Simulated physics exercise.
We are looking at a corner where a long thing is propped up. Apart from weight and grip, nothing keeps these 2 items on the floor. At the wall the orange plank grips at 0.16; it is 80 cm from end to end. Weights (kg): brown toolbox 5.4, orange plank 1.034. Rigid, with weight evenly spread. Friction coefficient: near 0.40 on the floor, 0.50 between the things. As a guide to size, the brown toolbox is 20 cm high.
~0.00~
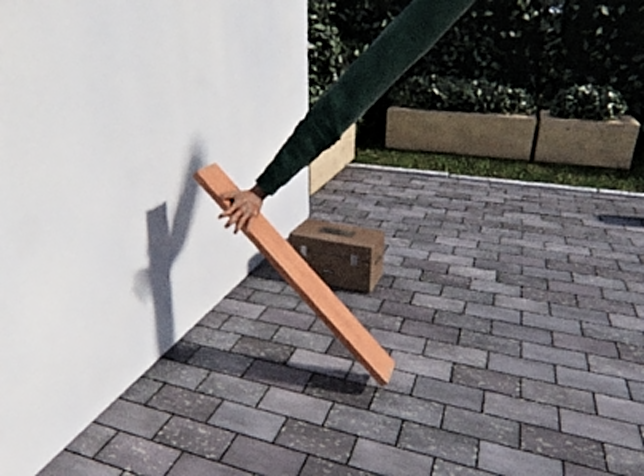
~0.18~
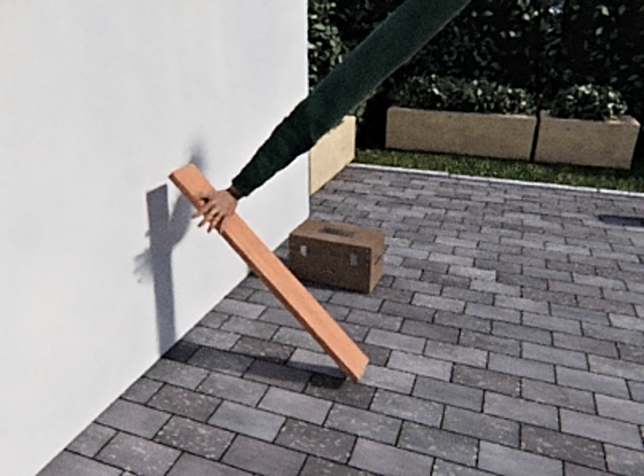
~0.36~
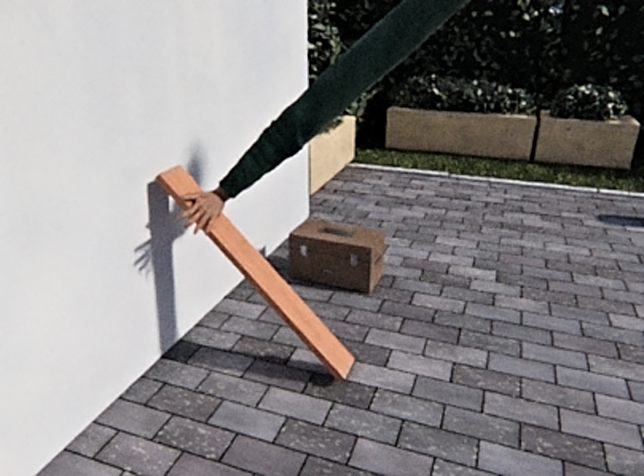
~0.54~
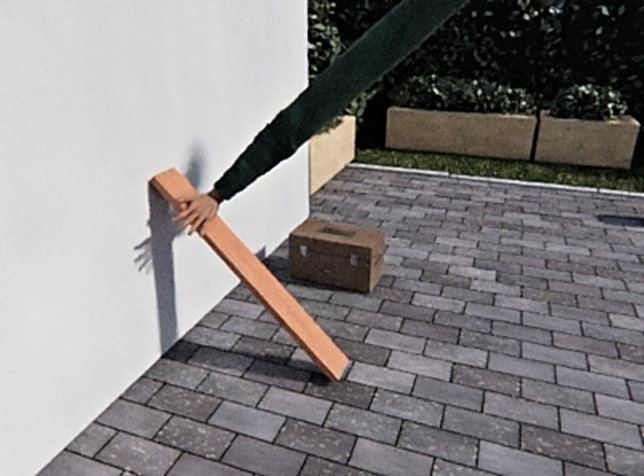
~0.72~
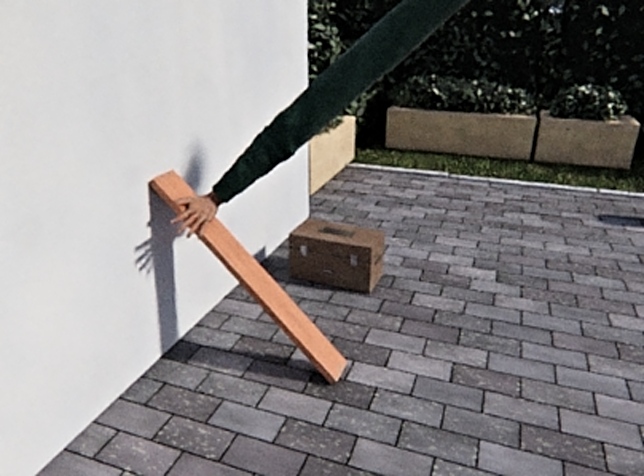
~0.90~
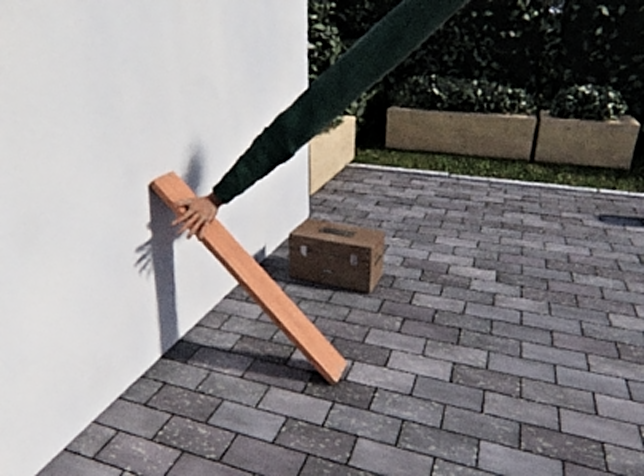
An orange plank, held near its upper end by a hand in a dark green sleeve, moves left toward a white wall until its top rests there. The view looks slightly down on a grey paved corner, with a brown toolbox behind the plank and pale planters and a hedge beyond. The plank then stays leaning under the hand, while the toolbox and the camera remain still.
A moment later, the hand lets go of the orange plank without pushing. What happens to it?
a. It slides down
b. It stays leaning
a.
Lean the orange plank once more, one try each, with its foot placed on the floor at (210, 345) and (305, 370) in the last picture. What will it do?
At first it keeps its lean, and the next time it keeps its lean.
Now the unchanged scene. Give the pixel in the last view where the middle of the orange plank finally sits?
Look near (290, 362) in the last picture.
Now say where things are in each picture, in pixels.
In the first frame, 16 cm still to go; orange plank (298, 274); brown toolbox (337, 255).
In the second frame, 7 cm still to go; orange plank (272, 272); brown toolbox (337, 255).
In the third frame, 3 cm still to go; orange plank (259, 273); brown toolbox (337, 255).
In the fourth frame, 1 cm still to go; orange plank (253, 274); brown toolbox (337, 255).
The fifth frame shows propped up under the hand; orange plank (252, 276); brown toolbox (337, 255).
The sixth frame shows propped up under the hand; orange plank (252, 277); brown toolbox (337, 255).
By 1.30 s, orange plank leaning 7° more than when let go near (262, 289).
By 1.50 s, orange plank leaning 28° more than when let go near (282, 329).
By 1.60 s, orange plank leaning 45° more than when let go near (290, 363).
When it is over (2.2 s), lying over on the floor, orange plank; brown toolbox within 10 cm of the start. End places, in pixels of the last picture, orange plank near (290, 362). The plank slides down.
